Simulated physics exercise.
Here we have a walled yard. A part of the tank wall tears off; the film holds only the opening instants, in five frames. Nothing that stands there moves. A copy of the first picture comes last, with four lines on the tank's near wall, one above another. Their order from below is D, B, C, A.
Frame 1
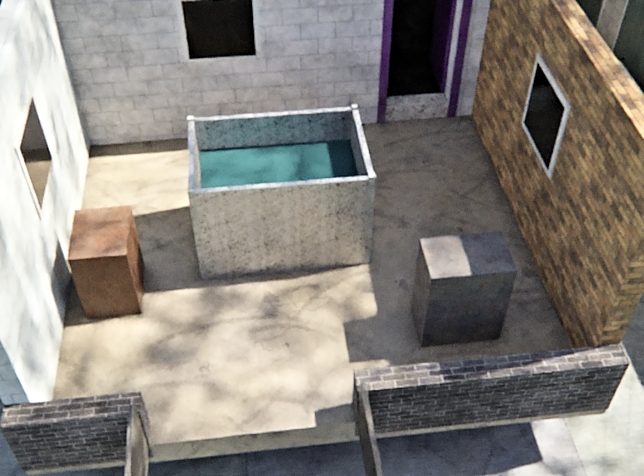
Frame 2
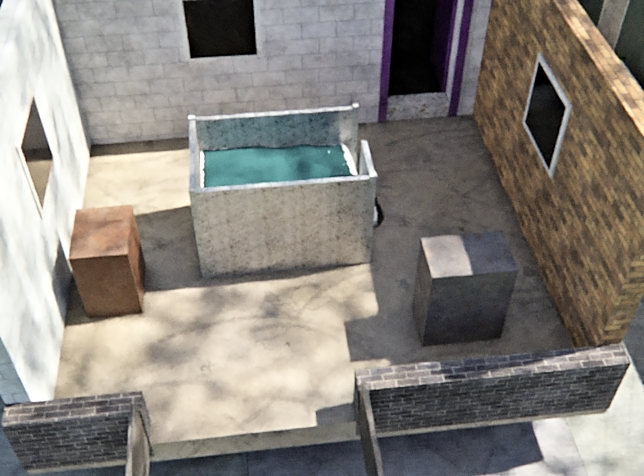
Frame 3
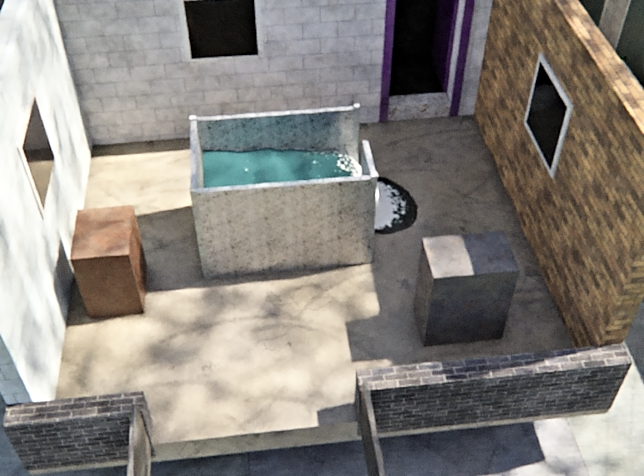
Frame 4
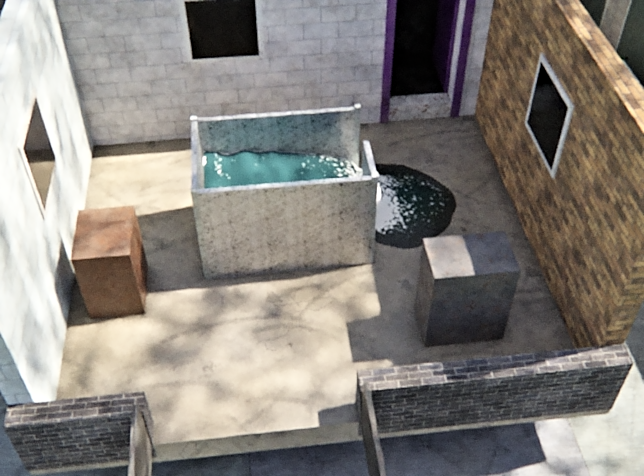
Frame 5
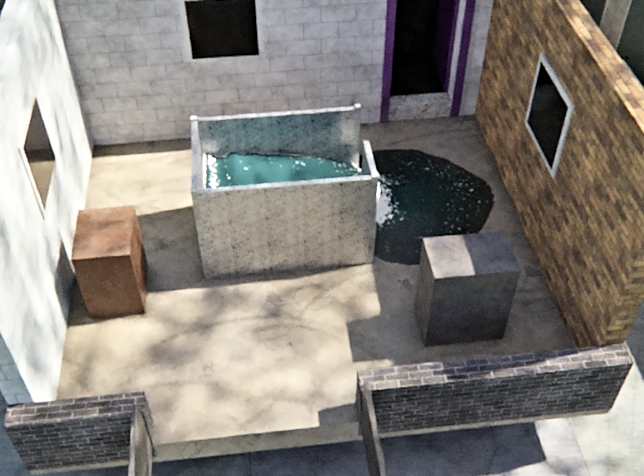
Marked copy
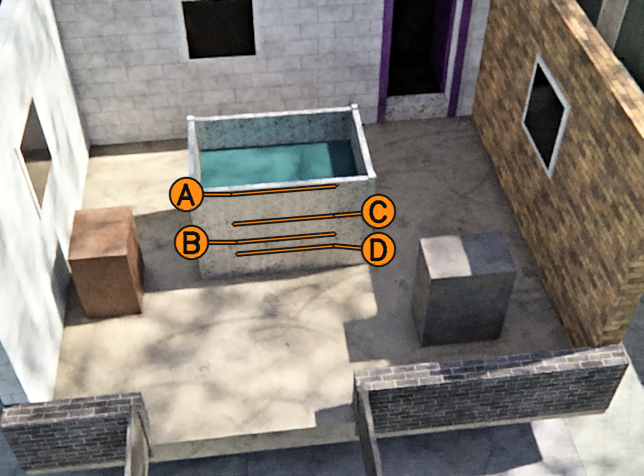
In a walled yard, the right side of a pale tank opened and water poured out onto the ground, spreading in a dark, widening pool behind the grey block and toward the brick wall.
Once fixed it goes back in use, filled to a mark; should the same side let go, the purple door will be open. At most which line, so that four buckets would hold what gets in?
The limit is C.
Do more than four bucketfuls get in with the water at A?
Yes, that goes wrong.
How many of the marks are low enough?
Three of them.
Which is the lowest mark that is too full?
The answer is A.
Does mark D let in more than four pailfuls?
No.
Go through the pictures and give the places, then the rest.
Water in the tank at rest, its middle at (279, 177); foot of the purple doorway at (416, 119); open gate at (248, 377).
Water covers 1 % of the ground, its front hidden from here.
Water covers 3 % of the ground and shows as far out as (383, 181).
Water covers 6 % of the ground and shows as far out as (401, 173).
Water covers 12 % of the ground and shows as far out as (472, 179).
On the marked copy, A at (283, 190); B at (285, 238); C at (284, 219); D at (286, 250); from the bottom up D, B, C, A.
Choosing A, about 9 bucketfuls get in.
Choosing B, nothing gets over.
Choosing C, a bucket or two gets in.
Choosing D, nothing gets over.
